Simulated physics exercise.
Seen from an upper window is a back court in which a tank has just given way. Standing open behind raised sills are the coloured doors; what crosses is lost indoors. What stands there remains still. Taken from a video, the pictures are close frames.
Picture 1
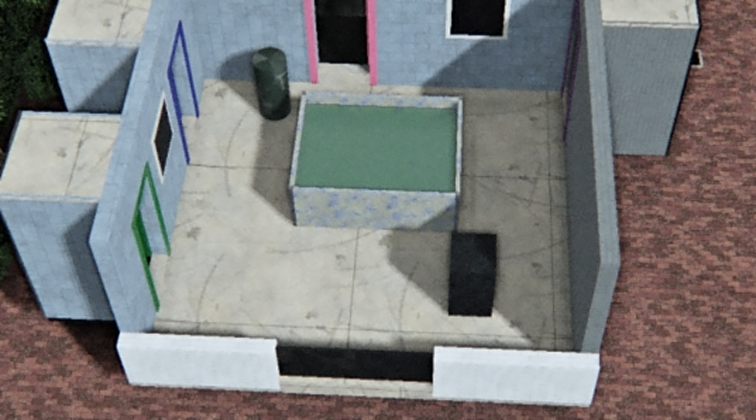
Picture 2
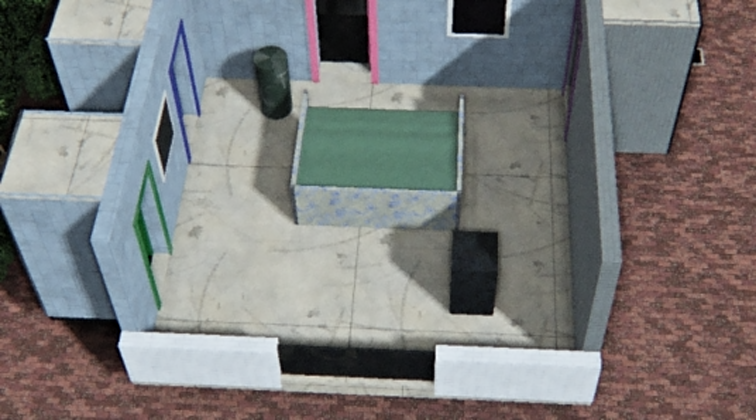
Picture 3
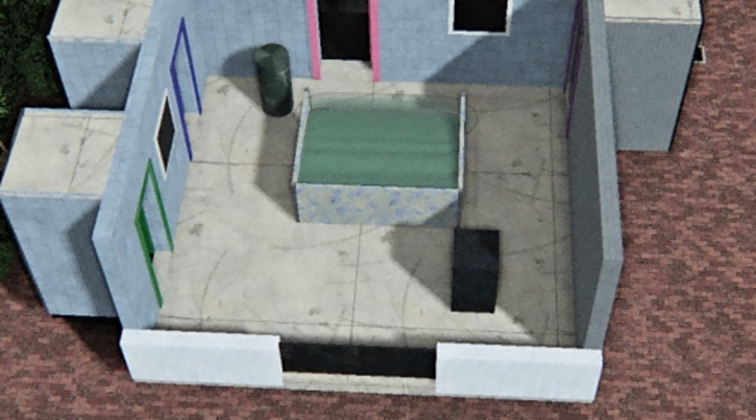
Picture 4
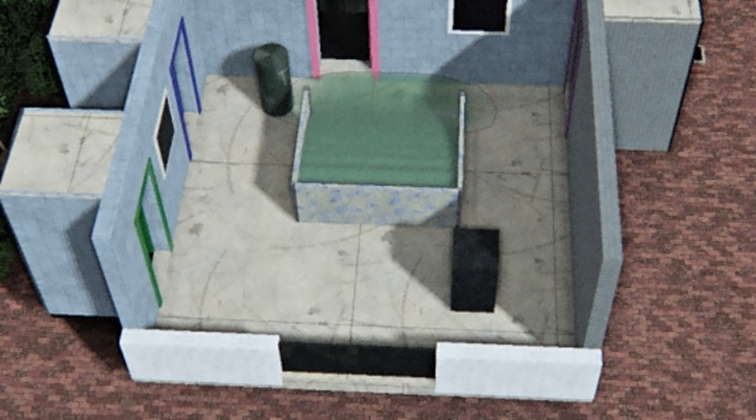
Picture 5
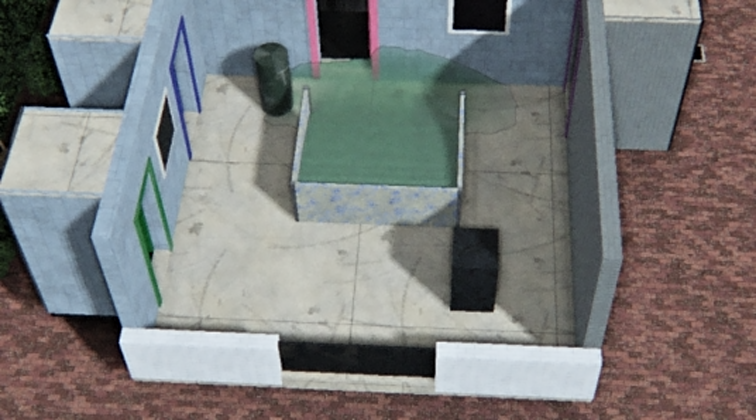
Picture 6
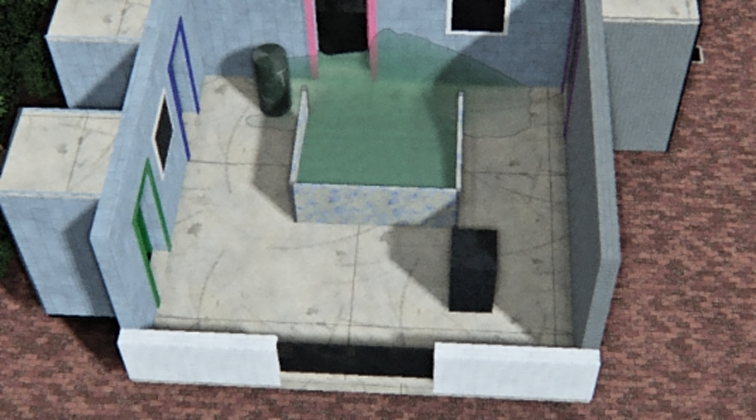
The video shows a walled court with coloured doorways and an open tank of green water, whose far side opens as the water pours out, spreading across the floor behind it and washing up against the back wall.
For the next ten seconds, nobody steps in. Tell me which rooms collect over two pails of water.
In the end I expect the green door to go over the limit; I expect the pink door to go over the limit; I expect the blue door to go over the limit; I expect the purple door to go over the limit.
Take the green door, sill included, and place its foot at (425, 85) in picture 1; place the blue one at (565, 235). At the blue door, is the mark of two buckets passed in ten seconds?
As it turns out, the blue one stays within bounds.
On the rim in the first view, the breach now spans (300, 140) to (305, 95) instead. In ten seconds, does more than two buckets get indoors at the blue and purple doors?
Lab note: Blue door above the mark, purple door below the mark.
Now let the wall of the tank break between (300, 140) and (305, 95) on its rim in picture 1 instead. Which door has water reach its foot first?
That is the blue door.
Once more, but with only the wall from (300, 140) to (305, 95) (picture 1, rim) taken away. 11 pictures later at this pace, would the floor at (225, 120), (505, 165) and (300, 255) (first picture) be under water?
Submerged, unwetted, unwetted.
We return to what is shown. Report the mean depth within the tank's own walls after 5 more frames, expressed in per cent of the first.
42 percent or so.
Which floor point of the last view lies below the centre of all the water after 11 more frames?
Close to (388, 131).
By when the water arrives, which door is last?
The green-painted one.
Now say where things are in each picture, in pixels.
Still water in the open tank at (378, 146), in the first picture.
The front is at a hidden place, out from the gap on the open tank's far side, in the second picture.
The front is at (301, 109), out from the gap on the open tank's far side, in the third picture.
The front is at (486, 99), out from the gap on the open tank's far side, in the fourth picture.
The front is at a hidden place, out from the gap on the open tank's far side, in the fifth picture.
The front is at (527, 88), out from the gap on the open tank's far side, in the sixth picture.
A moment on, water covers 25 % of the floor; the green door not reached, the pink door far over two buckets in, the blue door wet at the sill, nothing in, the purple door wet at the sill, nothing in.
Next, water covers 40 % of the floor; the green door not reached, the pink door far over two buckets in, the blue door under two buckets in, the purple door over two buckets in.
Then, water covers 75 % of the floor; the green door wet at the sill, nothing in, the pink door far over two buckets in, the blue door over two buckets in, the purple door far over two buckets in.
Later, water covers 95 % of the floor; the green door under two buckets in, the pink door far over two buckets in, the blue door over two buckets in, the purple door far over two buckets in.
In the end, water covers 100 % of the floor; the green door over two buckets in, the pink door far over two buckets in, the blue door over two buckets in, the purple door far over two buckets in.
